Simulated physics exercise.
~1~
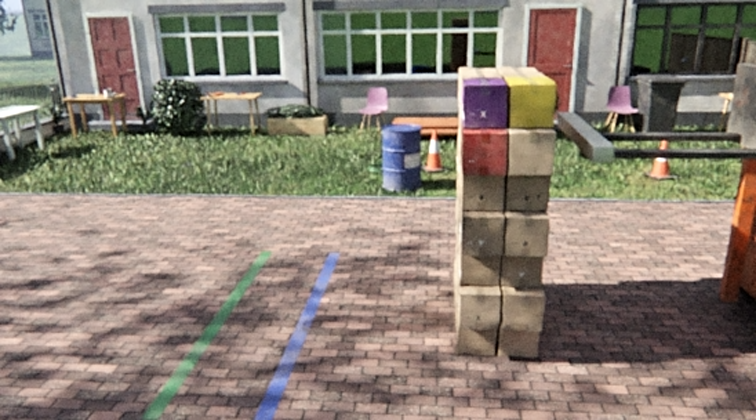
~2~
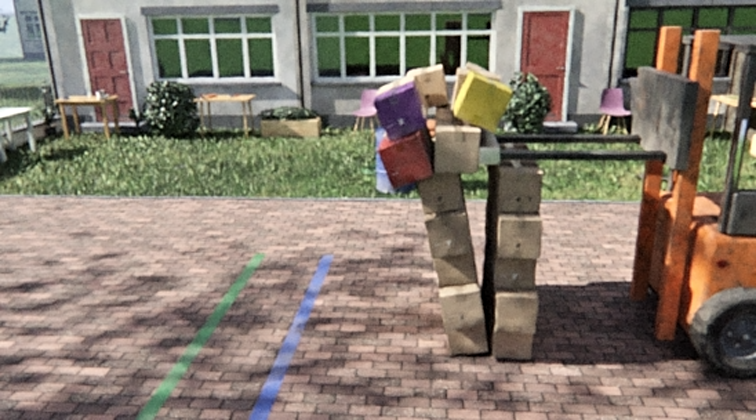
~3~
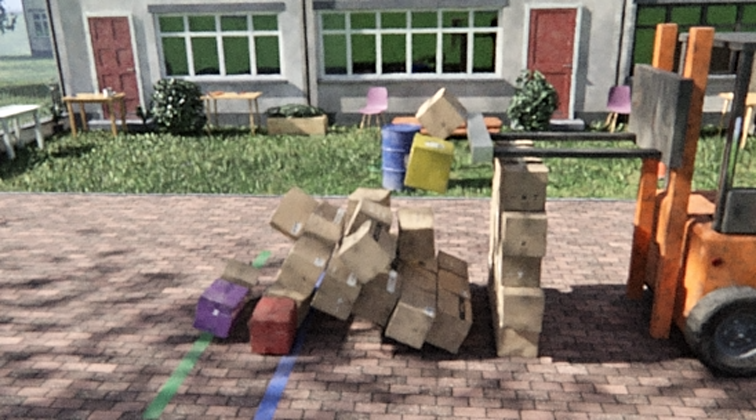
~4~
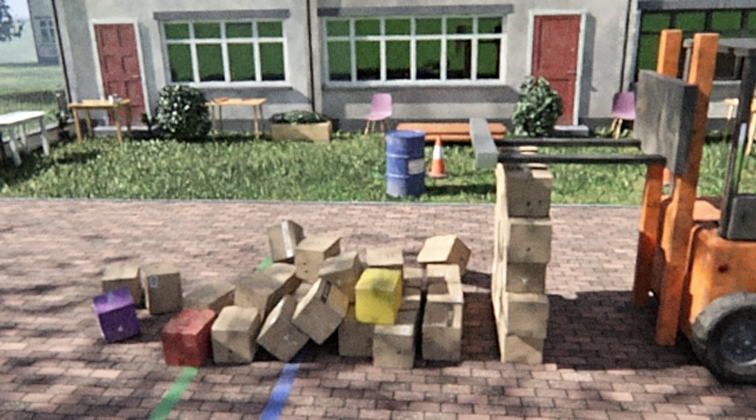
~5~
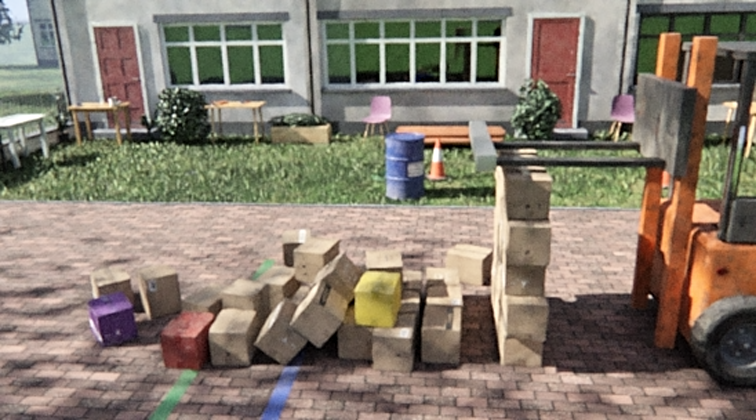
The footage shows an orange lift truck pushing a level steel beam leftward into the upper part of a tall stack of cartons, toppling many into a scattered heap, with the purple carton beyond the blue stripe, while a column of plain cartons stays standing beneath the beam.
